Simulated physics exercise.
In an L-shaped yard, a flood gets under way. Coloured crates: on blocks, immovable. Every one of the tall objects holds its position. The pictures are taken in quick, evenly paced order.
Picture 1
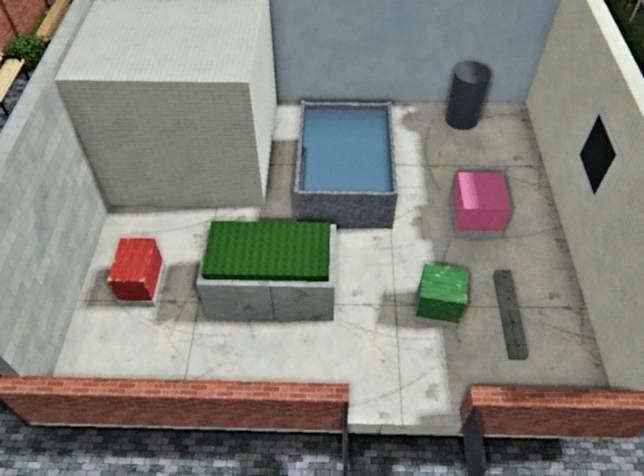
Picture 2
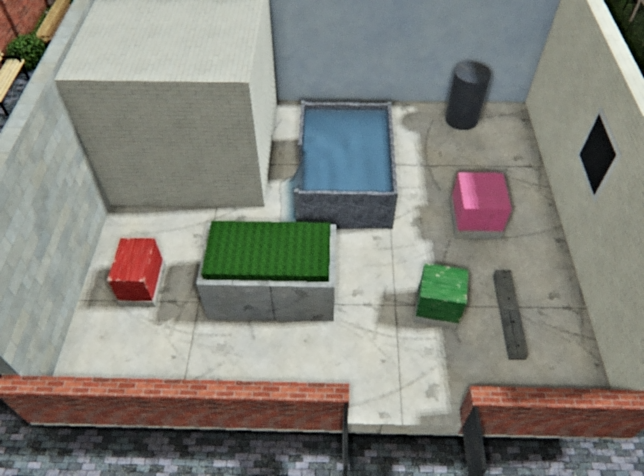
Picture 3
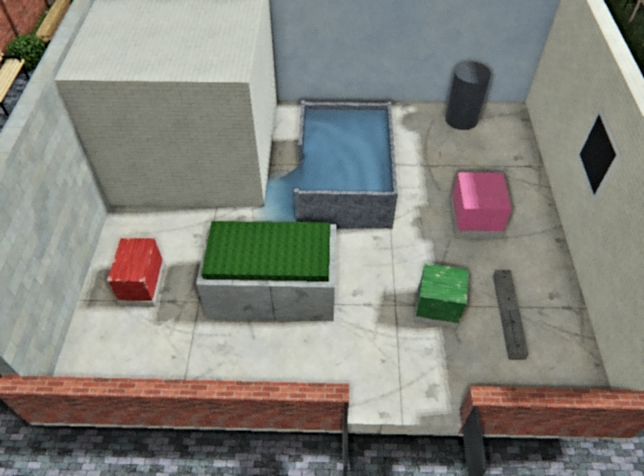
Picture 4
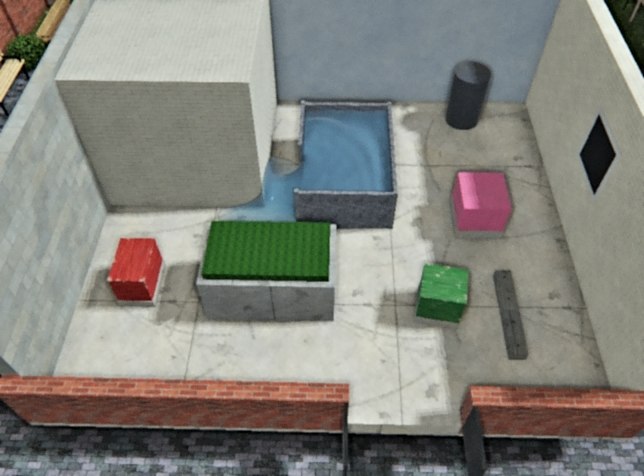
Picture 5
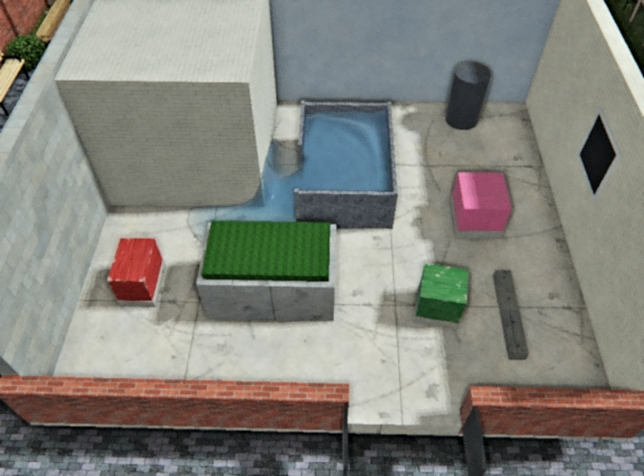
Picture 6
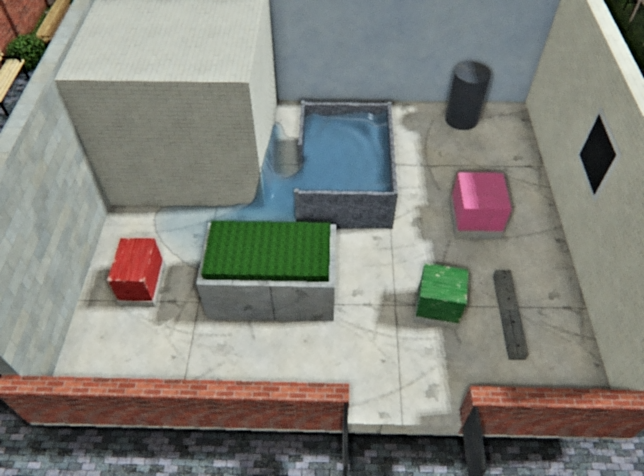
Water sits level in an open stone tank at the back of a walled yard, then starts slipping out through a gap in its left side. It pours onto the pale paving beside the big block, then spreads left behind the green-topped planter toward the red crate, while the crates stay still.
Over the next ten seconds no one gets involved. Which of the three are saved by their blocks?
The pink crate is not flooded; the green crate is not flooded; the red crate is flooded.
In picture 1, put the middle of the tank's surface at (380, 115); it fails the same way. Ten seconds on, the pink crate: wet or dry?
The pink crate is untouched.
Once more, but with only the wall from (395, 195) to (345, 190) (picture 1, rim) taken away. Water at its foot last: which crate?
The crate marked red.
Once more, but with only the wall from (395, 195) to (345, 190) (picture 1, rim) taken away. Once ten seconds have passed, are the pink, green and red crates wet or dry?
As it turns out, the pink crate stays unwetted, the green crate is swamped, and the red crate stays unwetted.
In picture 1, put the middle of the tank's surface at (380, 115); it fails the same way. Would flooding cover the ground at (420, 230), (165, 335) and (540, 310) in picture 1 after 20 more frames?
The first spot is inundated, the second inundated, and the third not reached.
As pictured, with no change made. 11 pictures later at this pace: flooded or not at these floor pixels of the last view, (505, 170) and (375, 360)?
Result, in sequence: Unwetted; unwetted.
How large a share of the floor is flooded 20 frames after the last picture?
That should be about 55 %.
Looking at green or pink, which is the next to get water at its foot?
I'd pick the pink crate.
A moment on, water covers 20 % of the floor; the pink crate not reached, the green crate not reached, the red crate water round its plinth.
Next, water covers 40 % of the floor; the pink crate not reached, the green crate not reached, the red crate water round its plinth.
Then, water covers 55 % of the floor; the pink crate water round its plinth, the green crate not reached, the red crate water round its plinth.
Later, water covers 85 % of the floor; the pink crate water round its plinth, the green crate water round its plinth, the red crate water round its plinth.
In the end, water covers 100 % of the floor; the pink crate stayed above the water, the green crate stayed above the water, the red crate was topped.
